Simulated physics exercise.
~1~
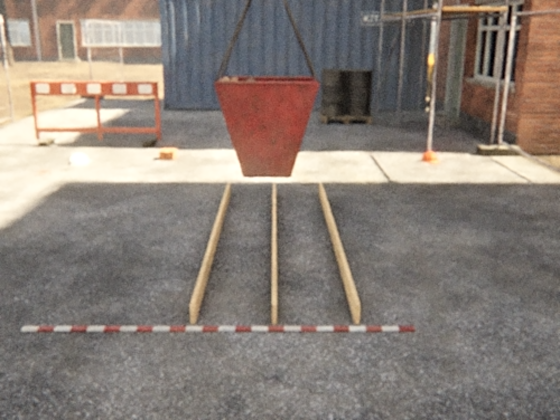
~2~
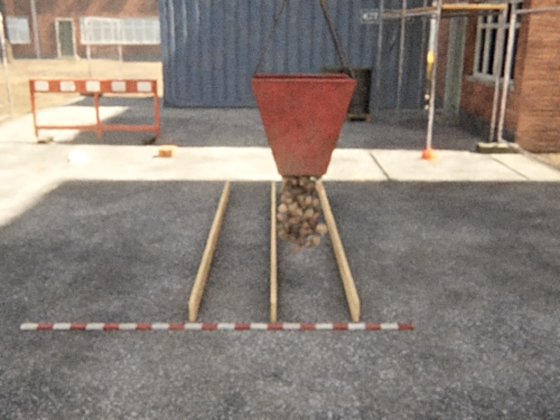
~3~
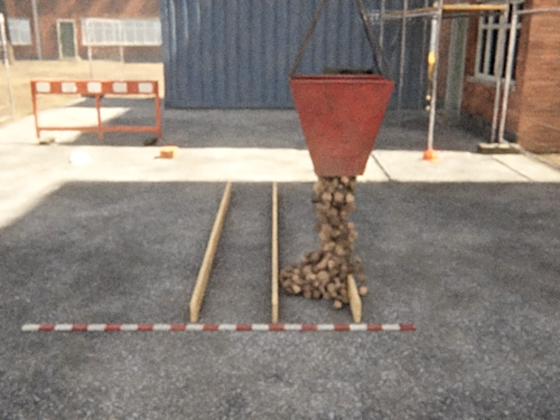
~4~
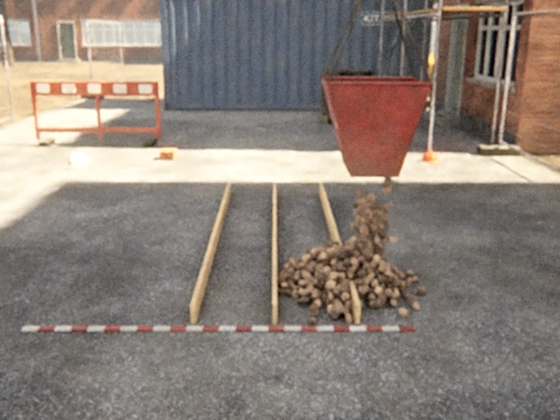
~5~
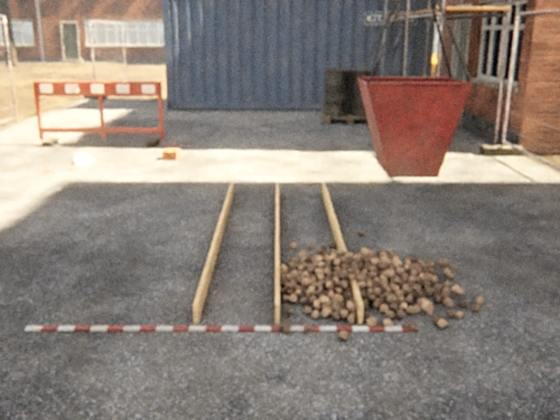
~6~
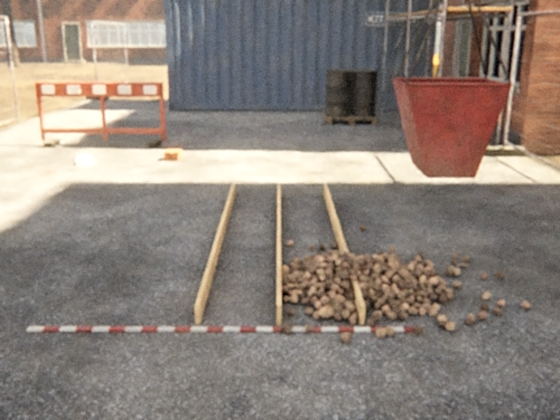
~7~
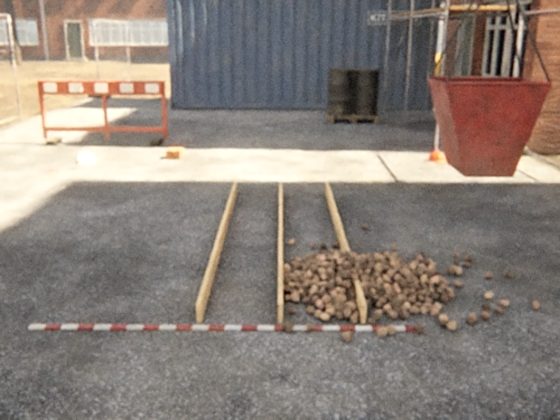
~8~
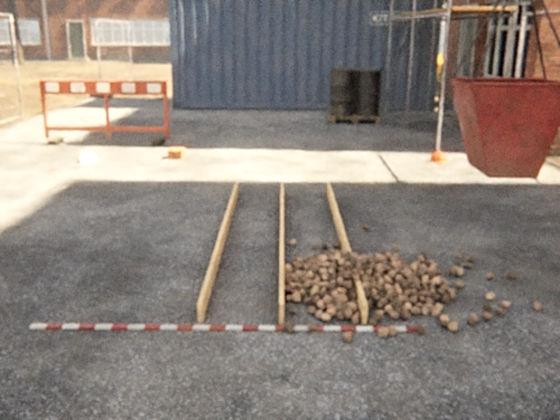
At the start, a tapered red skip hangs from slings above three wooden boards laid on dark tarmac, with a red and white striped pole across their near ends. The skip moves steadily to the right, and brown, rounded stones begin dropping from its bottom into the right bay. As it travels on, the falling stream heaps up over the right-hand board and spills beyond it. The skip empties and continues rightwards while a few stones scatter farther right. It ends near the right edge, with the pile straddling the right-hand board and the left bay empty.
